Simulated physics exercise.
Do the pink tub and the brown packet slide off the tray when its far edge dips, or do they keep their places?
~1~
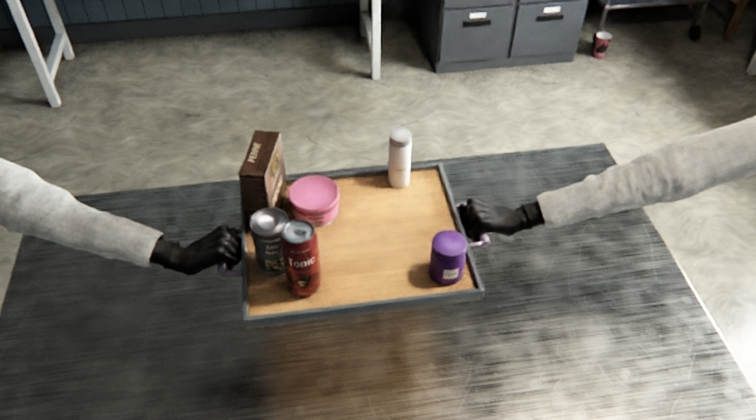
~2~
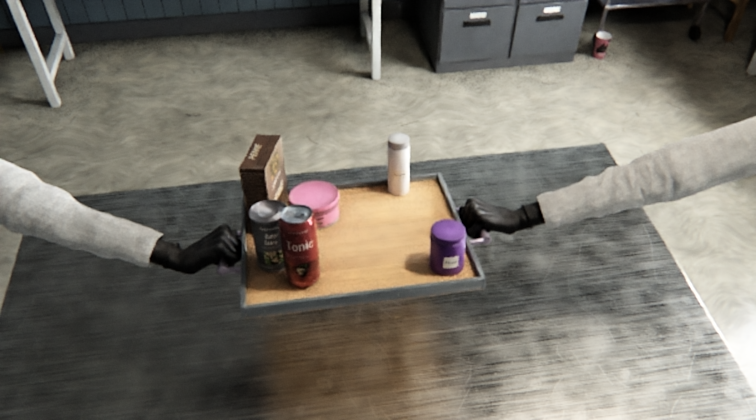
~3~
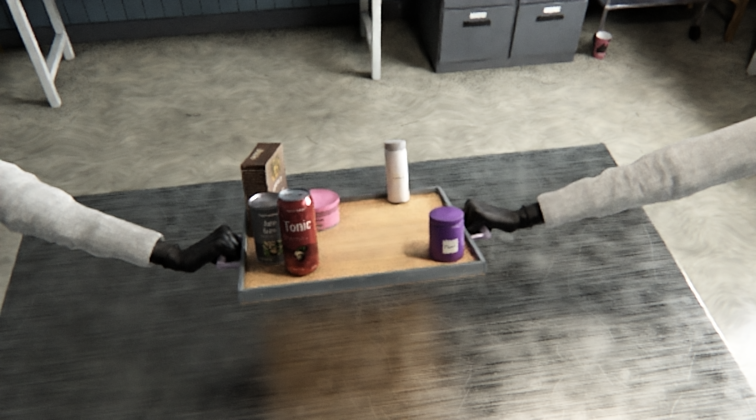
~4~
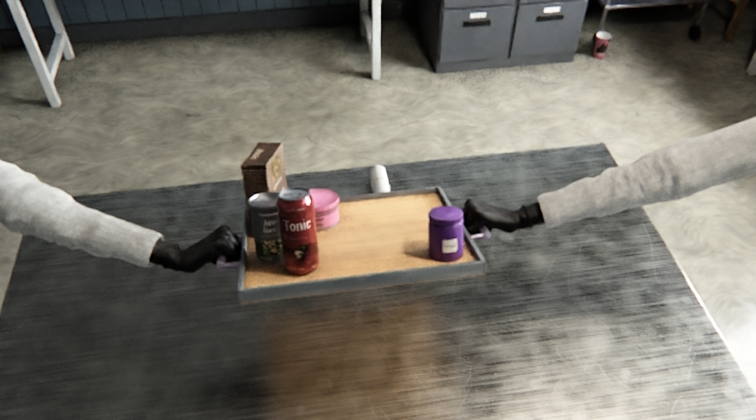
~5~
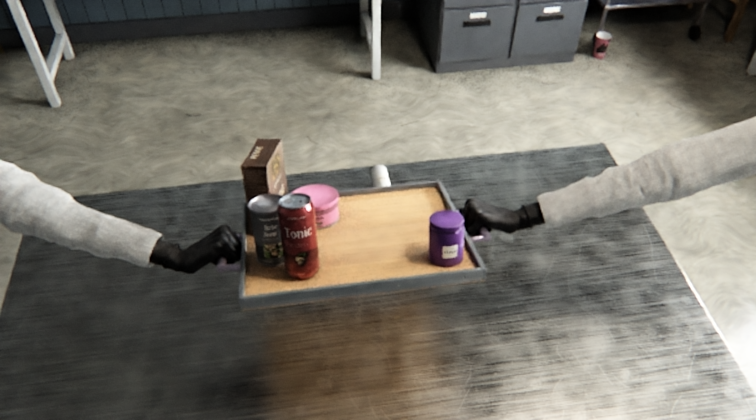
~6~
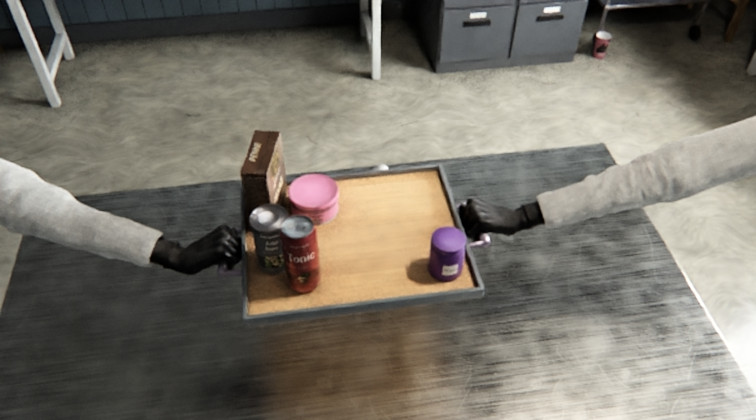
Both the pink tub and the brown packet keep their places on the tray.
